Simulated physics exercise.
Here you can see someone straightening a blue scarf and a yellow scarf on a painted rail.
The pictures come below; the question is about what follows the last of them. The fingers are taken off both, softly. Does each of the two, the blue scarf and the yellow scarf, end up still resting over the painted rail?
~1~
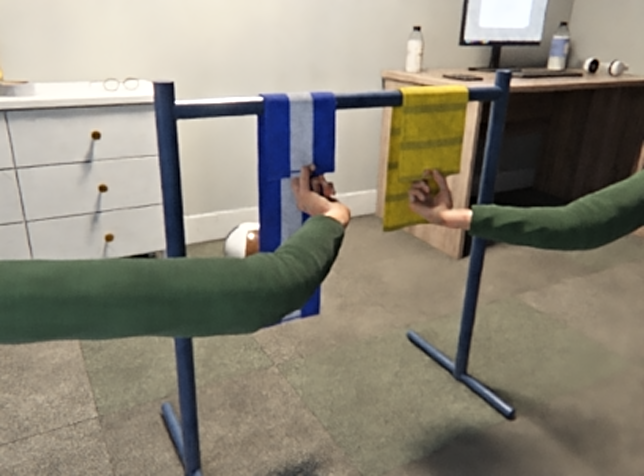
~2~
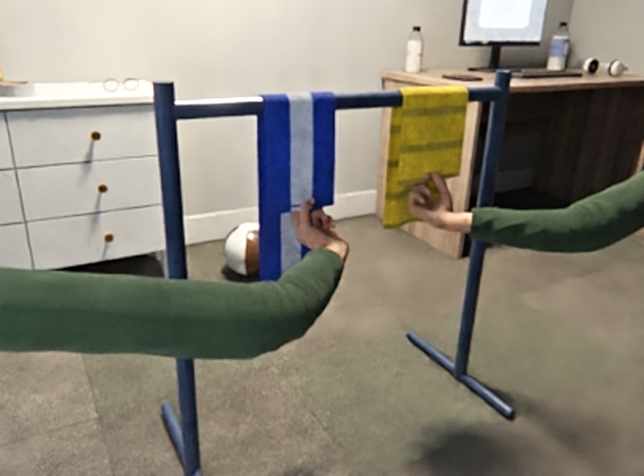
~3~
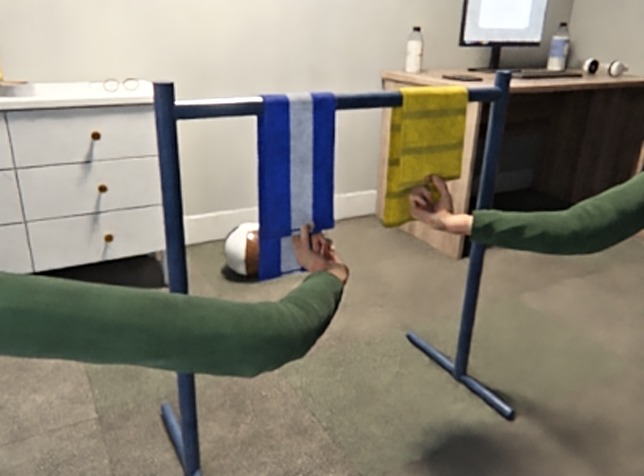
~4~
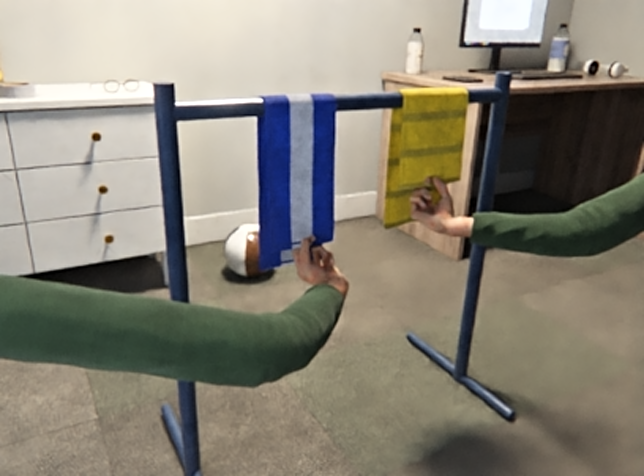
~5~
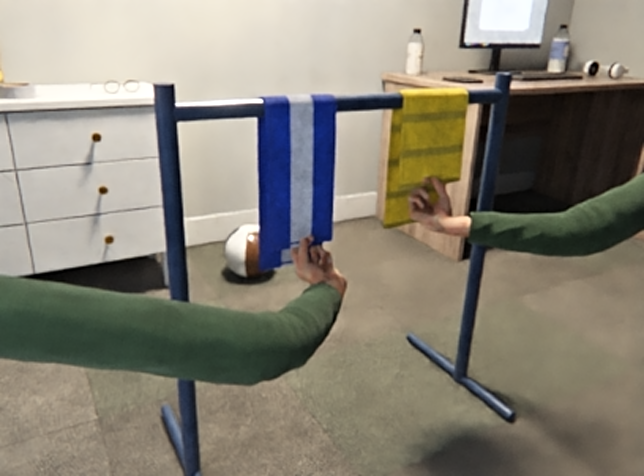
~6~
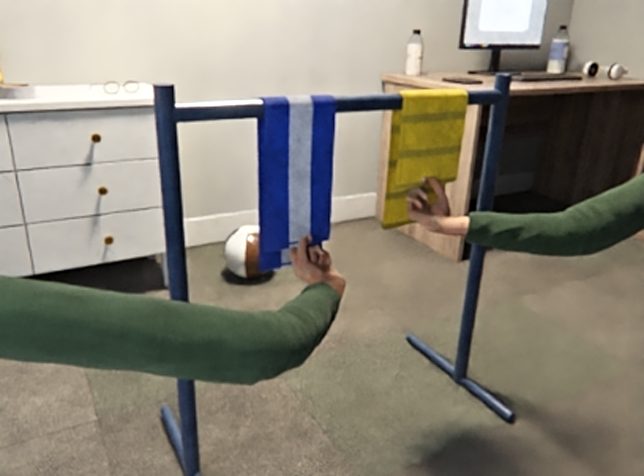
At the end, the blue scarf is not going to fall; the yellow scarf is not going to fall.
Then, 0.42 s past the final frame, blue scarf unmoved; yellow scarf unmoved.
When it is over, blue scarf unmoved; yellow scarf unmoved. The blue scarf stays on and the yellow scarf hangs there.
